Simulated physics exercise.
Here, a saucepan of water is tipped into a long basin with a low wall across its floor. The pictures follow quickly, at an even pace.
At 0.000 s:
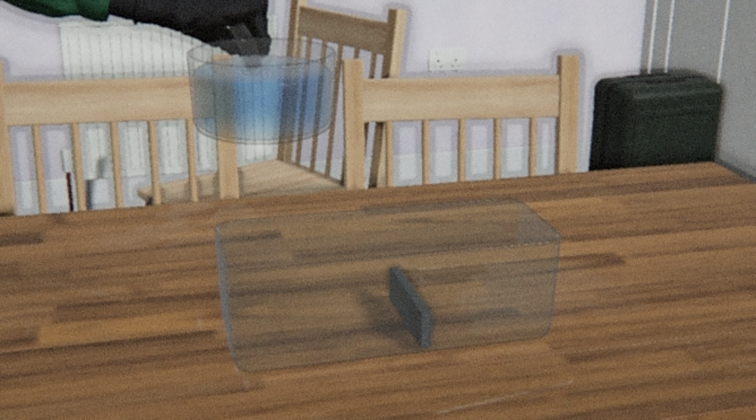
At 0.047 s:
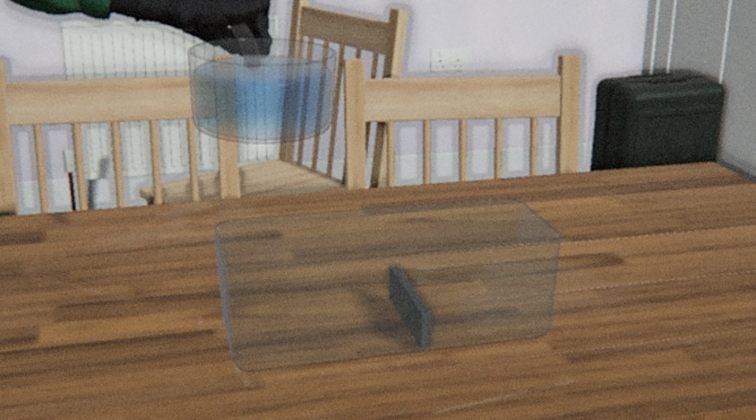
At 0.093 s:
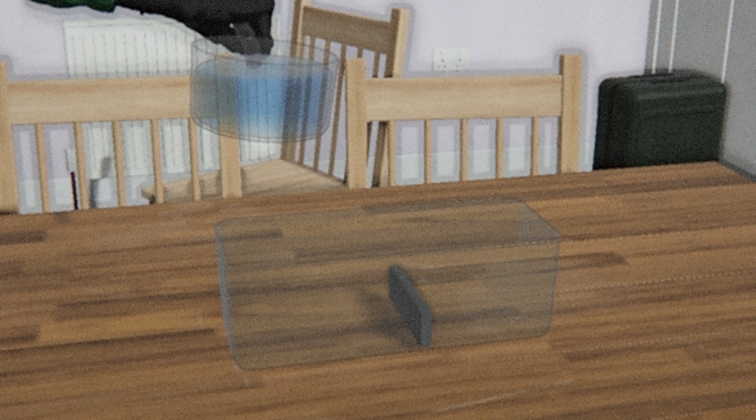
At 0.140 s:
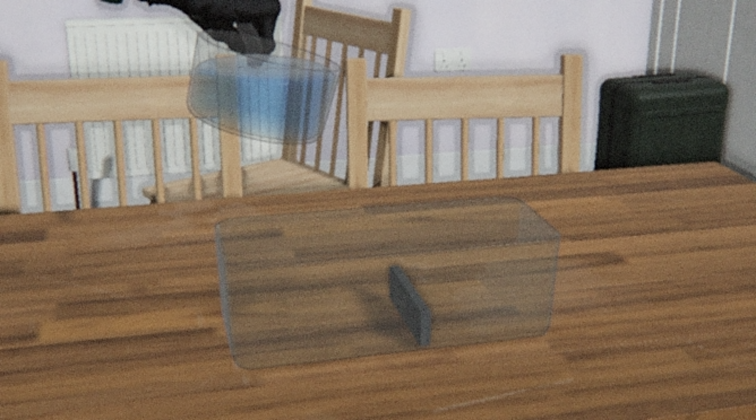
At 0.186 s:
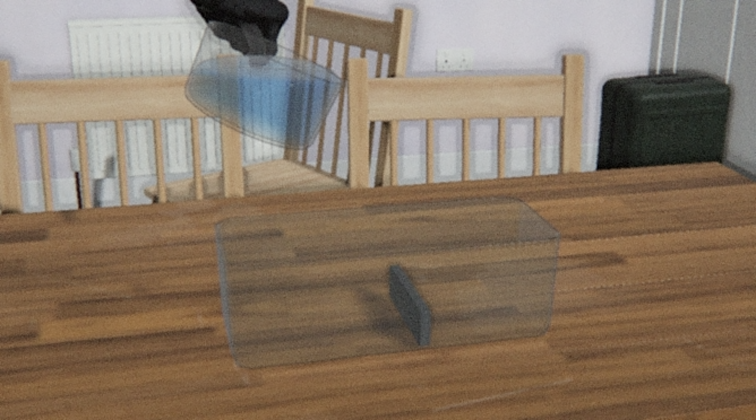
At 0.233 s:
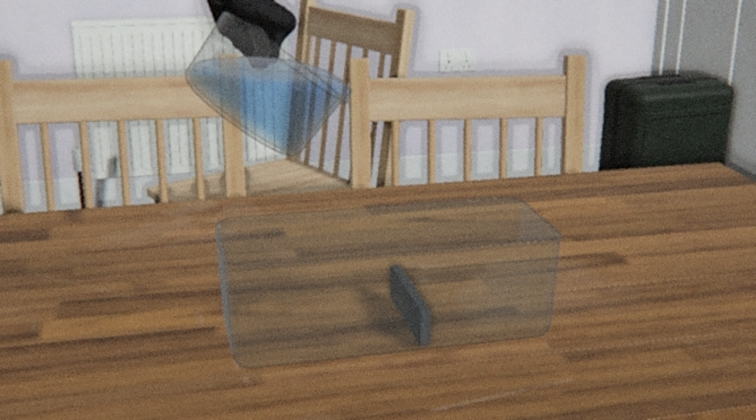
A dark gripper tilts a clear round container of blue liquid rightward above a wooden table.
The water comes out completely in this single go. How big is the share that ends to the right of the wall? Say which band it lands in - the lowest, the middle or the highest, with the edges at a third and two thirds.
The share right of the wall does not reach a third.
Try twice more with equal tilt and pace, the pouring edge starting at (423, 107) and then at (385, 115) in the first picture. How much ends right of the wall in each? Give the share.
Roughly 70 % and 45 %.
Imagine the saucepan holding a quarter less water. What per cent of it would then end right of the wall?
I'd say roughly 10 percent.
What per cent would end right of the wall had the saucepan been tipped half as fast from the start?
I'd say close to 35 per cent.
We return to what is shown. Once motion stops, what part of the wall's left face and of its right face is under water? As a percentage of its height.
60 per cent for the left part, 20 for the right.
A moment on, the saucepan is tipped right over and 17 per cent is still to pour, 30 is left of the wall and 6 right of it.
Next, the saucepan is tipped right over and 2 per cent is still to pour, 75 is left of the wall and 13 right of it.
Then the saucepan is tipped right over and 0 per cent is still to pour, 71 is left of the wall and 17 right of it.
Later the saucepan is tipped right over and 0 per cent is still to pour, 71 is left of the wall and 18 right of it.
In the end 71 per cent lies left of the wall, 18 right of it and 11 outside.
